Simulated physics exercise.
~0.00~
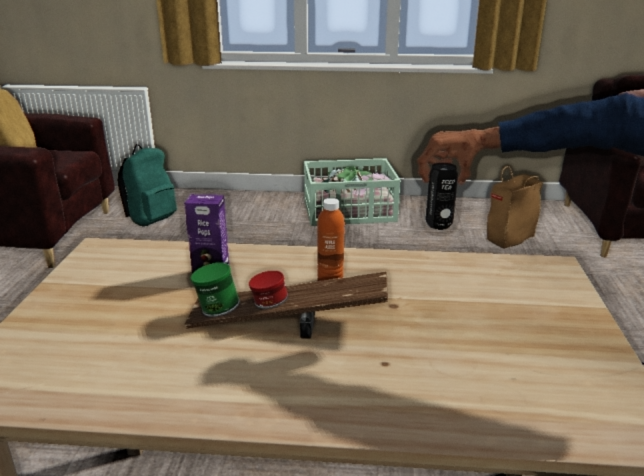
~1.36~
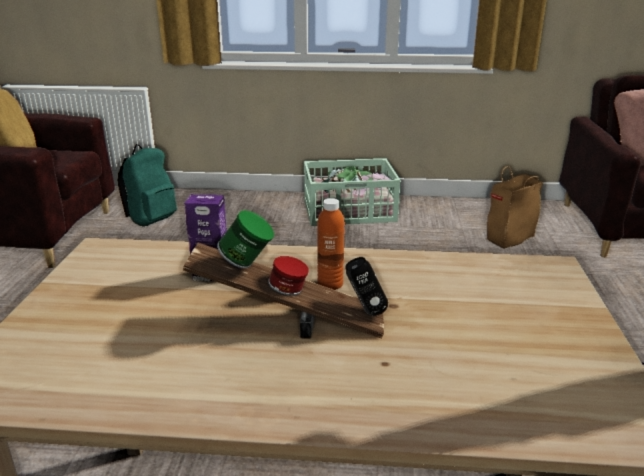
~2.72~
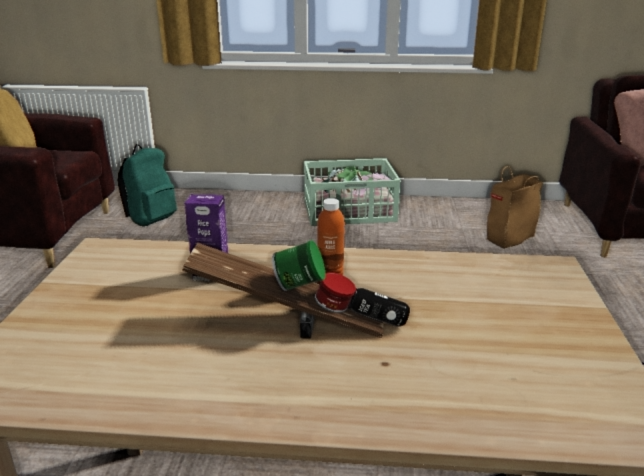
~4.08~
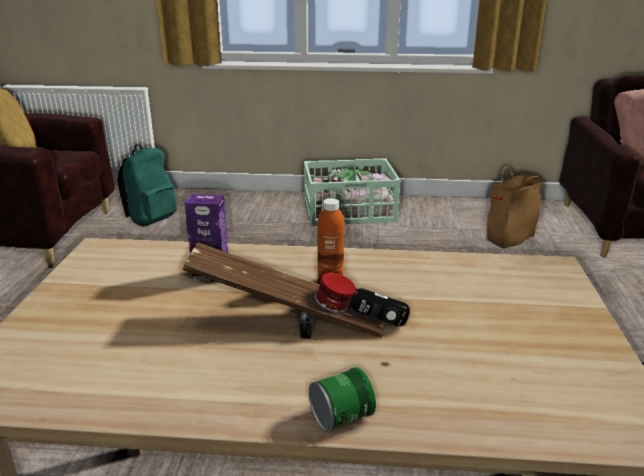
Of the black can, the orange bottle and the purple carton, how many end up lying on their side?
Only one does, the black can, which ends on its side at the lowered right end of the plank. The orange bottle and the purple carton stay standing.
A black can released by a hand tips the see-saw, sending a green tub tumbling off.
